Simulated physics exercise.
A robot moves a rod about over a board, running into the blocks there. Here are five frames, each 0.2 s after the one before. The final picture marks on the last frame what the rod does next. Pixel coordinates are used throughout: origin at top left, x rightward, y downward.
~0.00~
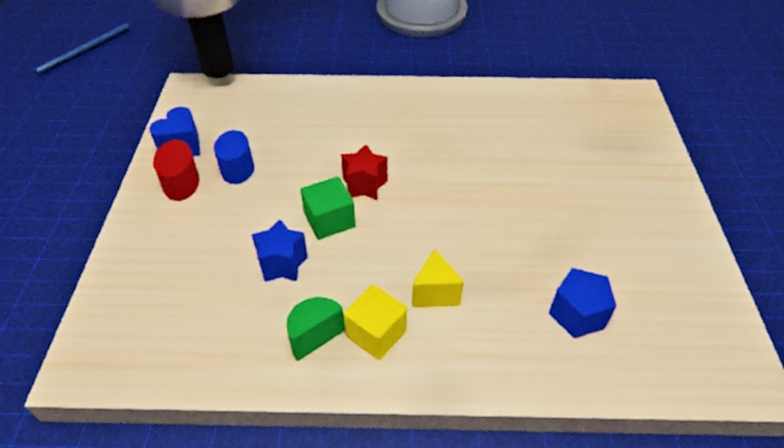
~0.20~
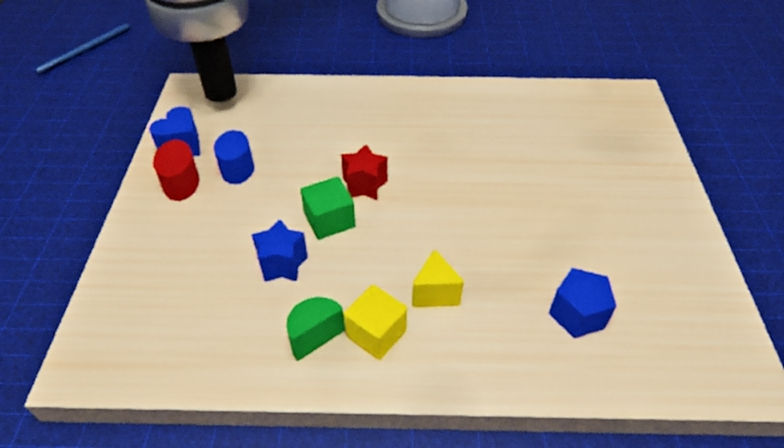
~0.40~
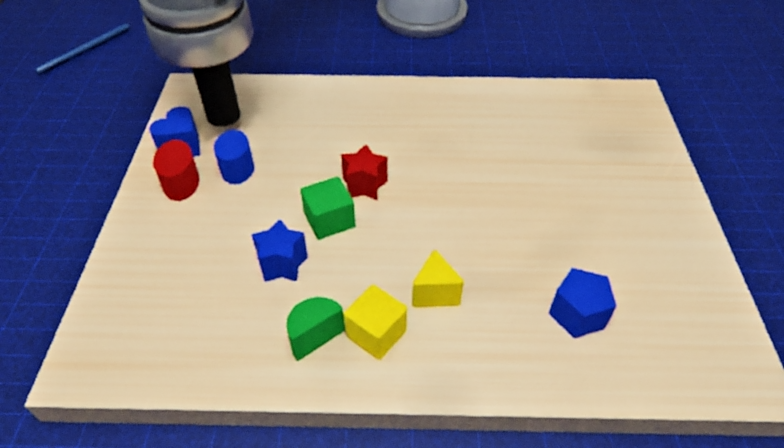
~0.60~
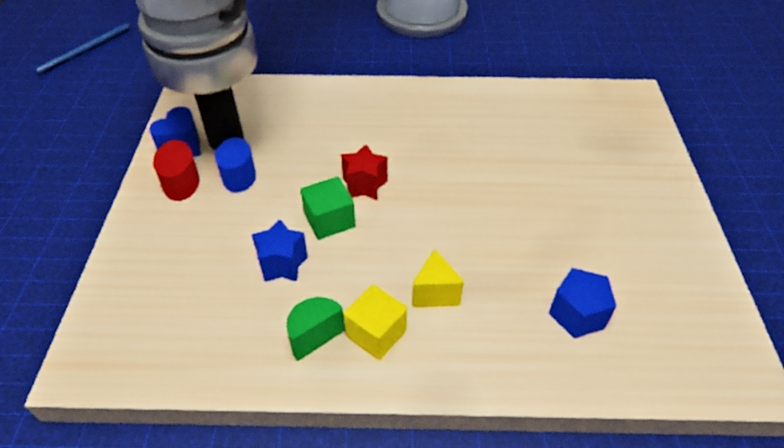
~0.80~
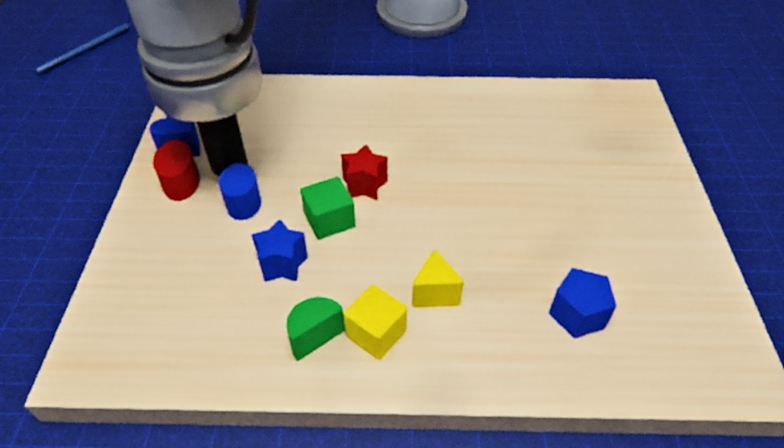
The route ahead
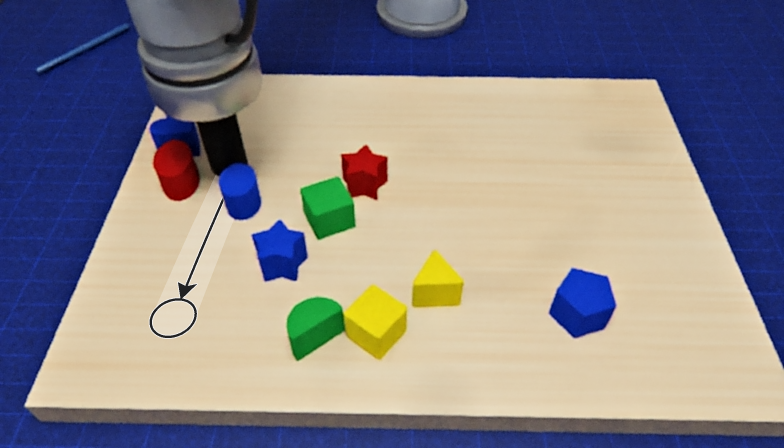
The clip opens on a wooden board scattered with red, blue, green and yellow blocks, a robot's black rod at its upper left edge. The rod moves down the board toward the blue cylinder, then pushes it a short way downward while the other blocks stay still.
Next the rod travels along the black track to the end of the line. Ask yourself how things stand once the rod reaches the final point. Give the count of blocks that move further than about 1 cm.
My guess is one.
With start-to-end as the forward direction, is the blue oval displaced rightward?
It seems not.
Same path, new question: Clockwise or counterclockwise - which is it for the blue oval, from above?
Its rotation is counterclockwise.
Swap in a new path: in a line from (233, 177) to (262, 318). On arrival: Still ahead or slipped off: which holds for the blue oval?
In front, still.
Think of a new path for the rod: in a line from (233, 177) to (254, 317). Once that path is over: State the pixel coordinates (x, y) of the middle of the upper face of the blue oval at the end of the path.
Around pixel (254, 336).
The line goes from (233, 177) to (173, 318).
The first path, step by step. One third of the way, rod at (211, 207); blue oval at (242, 211), turned 60° anticlockwise.
Two thirds of the way, rod at (190, 255); blue oval at (243, 217), turned 85° anticlockwise.
At the end, rod at (168, 307); red oval unmoved; blue oval at (243, 217), turned 85° anticlockwise.
